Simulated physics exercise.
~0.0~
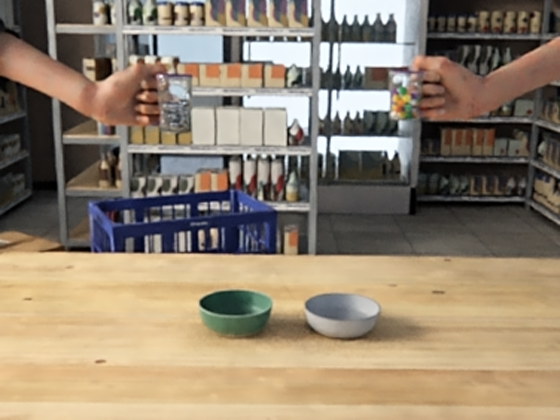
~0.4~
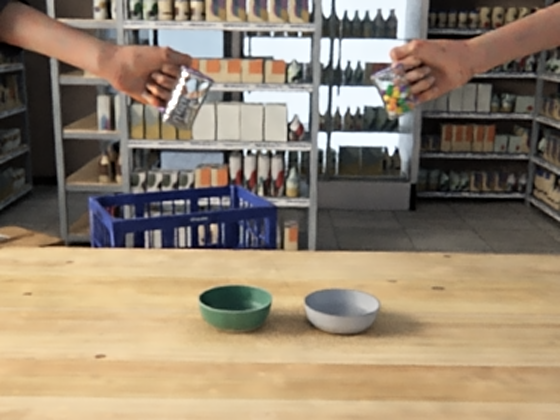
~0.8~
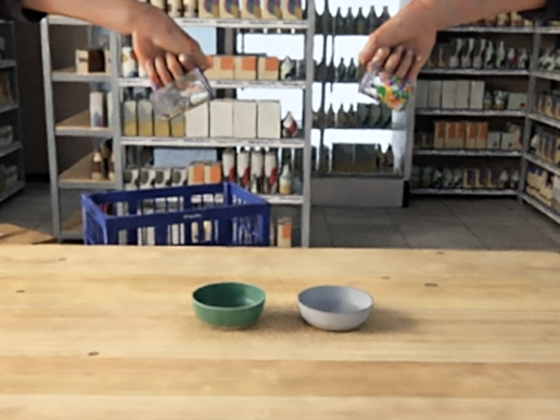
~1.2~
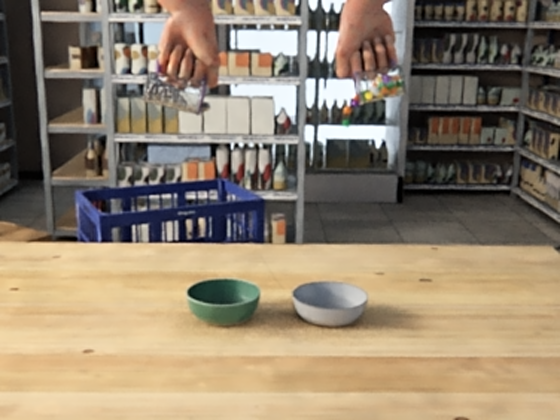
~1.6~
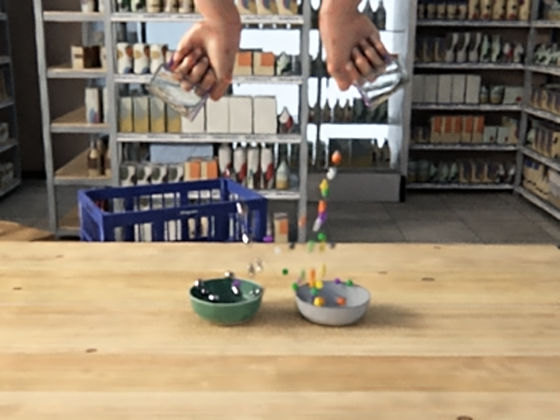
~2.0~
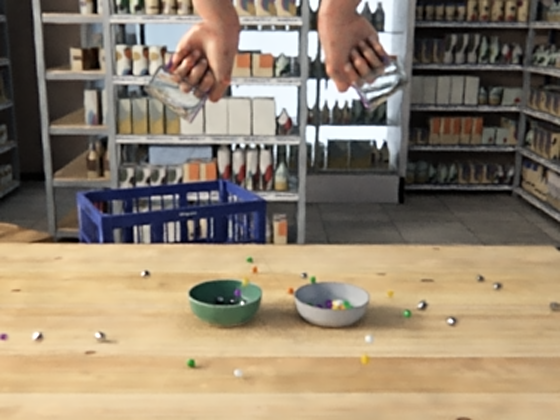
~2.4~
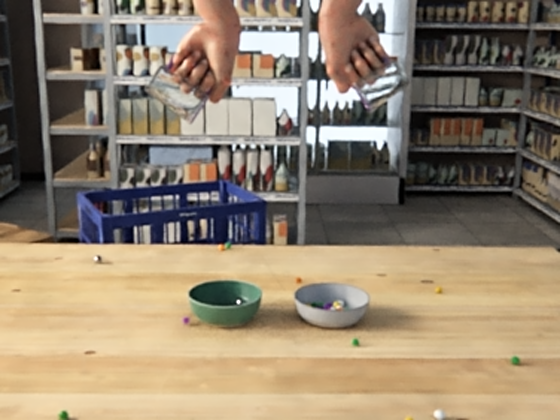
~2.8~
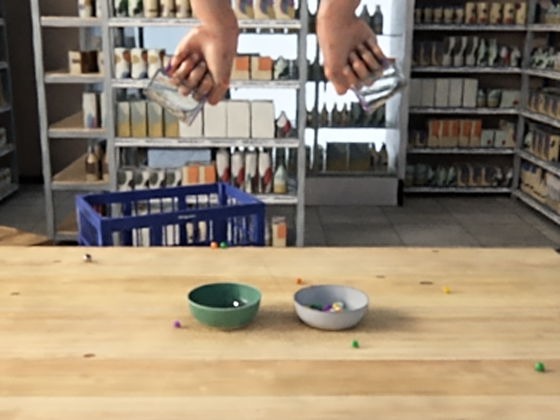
At the start, two hands hold small clear cups, silvery pieces on the left and colorful ones on the right, above a green bowl and a gray bowl on a wooden table, with a blue basket and store shelves behind. The hands move inward and tilt the cups until they lie on their sides. They then turn them upside down, and the pieces tumble toward the bowls. Many bounce out and scatter across the tabletop, some rolling away. At the end, the hands still hold the upturned cups, some pieces sit in each bowl, and a few remain strewn around them.
